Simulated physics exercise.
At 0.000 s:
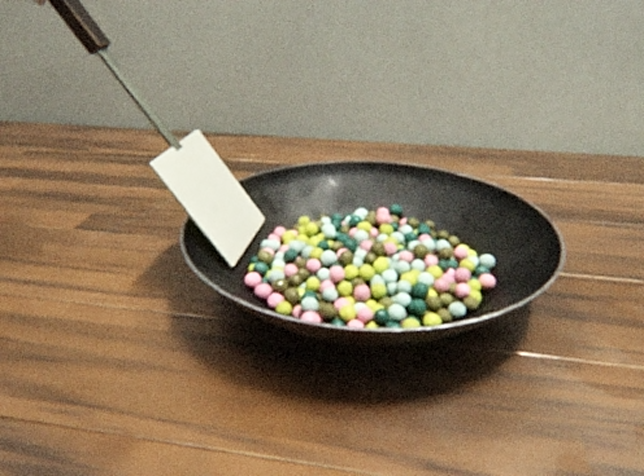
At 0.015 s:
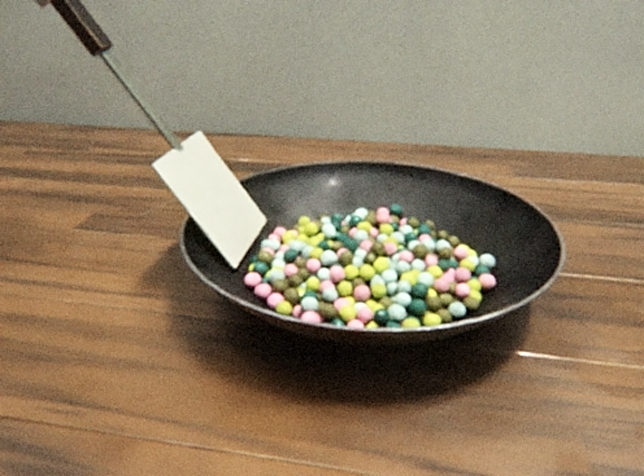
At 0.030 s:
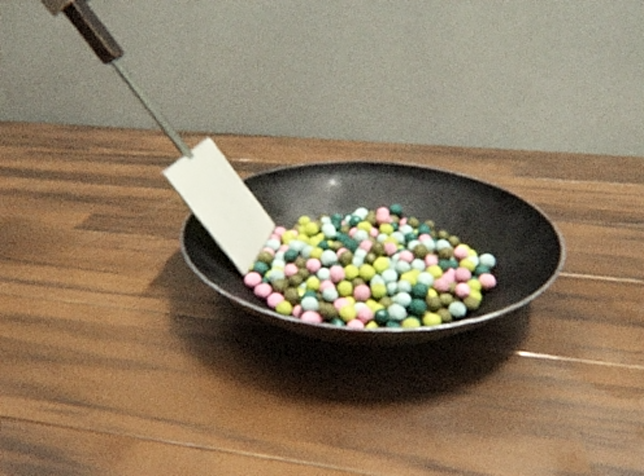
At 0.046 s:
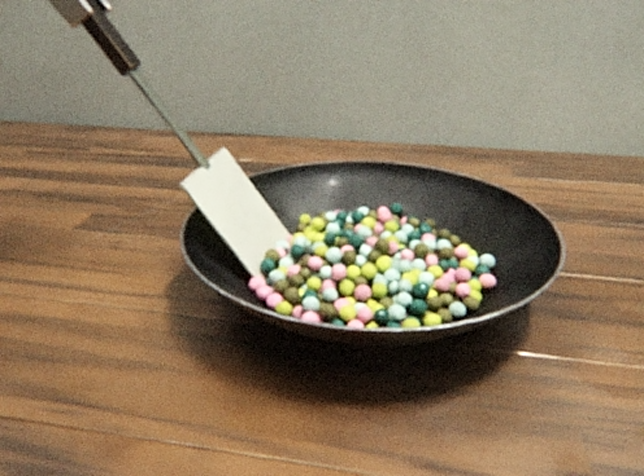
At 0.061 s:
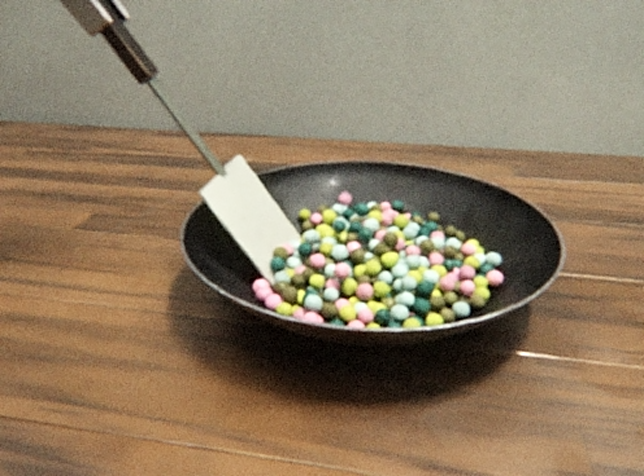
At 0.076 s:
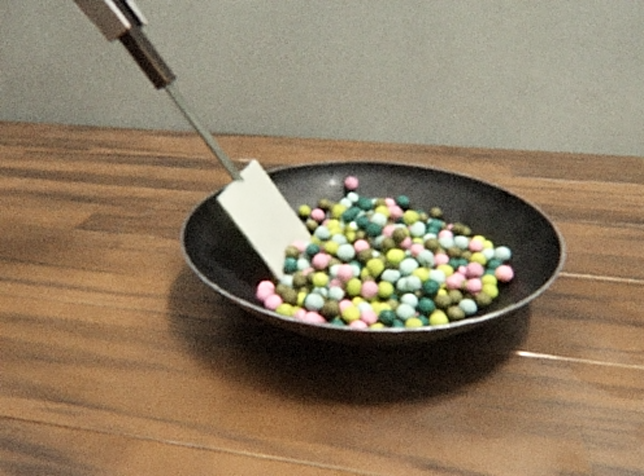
A white turner pushes into colorful round sweets in a black wok, shifting them right.
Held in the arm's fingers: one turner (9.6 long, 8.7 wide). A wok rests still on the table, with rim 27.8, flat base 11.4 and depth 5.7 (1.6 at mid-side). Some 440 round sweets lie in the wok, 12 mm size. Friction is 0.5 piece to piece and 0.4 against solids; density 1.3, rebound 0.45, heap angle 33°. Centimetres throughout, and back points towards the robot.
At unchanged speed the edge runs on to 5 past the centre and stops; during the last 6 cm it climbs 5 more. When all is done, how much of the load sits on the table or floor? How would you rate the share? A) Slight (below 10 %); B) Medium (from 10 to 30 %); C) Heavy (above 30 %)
Answer: A.
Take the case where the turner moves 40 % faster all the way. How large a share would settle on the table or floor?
It would be near 15 per cent.
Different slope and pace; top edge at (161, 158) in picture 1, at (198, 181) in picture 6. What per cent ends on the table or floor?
Around 0 per cent finishes on the table or floor.
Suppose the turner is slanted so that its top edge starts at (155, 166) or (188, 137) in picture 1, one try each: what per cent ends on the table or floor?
Around 5 per cent, then around 5 per cent.
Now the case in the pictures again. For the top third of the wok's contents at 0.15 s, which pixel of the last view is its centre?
Centre: Approx. (441, 243) in the last view.
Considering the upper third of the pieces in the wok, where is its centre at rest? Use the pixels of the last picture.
Close to pixel (480, 256).
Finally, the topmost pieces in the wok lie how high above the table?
About 6.5 cm above the table.
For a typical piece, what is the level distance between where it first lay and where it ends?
Distance: Near 4 cm.
By 0.11 s, sloping 55°, highest piece 7 above the table; 437 in the wok.
By 0.15 s, sloping 55°, highest piece 8 above the table; 436 in the wok, 1 on the blade or in flight.
By 0.37 s, sloping 55°, highest piece 7 above the table; 414 in the wok, 16 on the table or floor, 7 on the blade or in flight.
By 1.42 s, sloping 55°, highest piece 6 above the table; 414 in the wok, 23 on the table or floor.
Final count, 414 in the wok, 23 on the table or floor. That is 5 % on the table or floor.
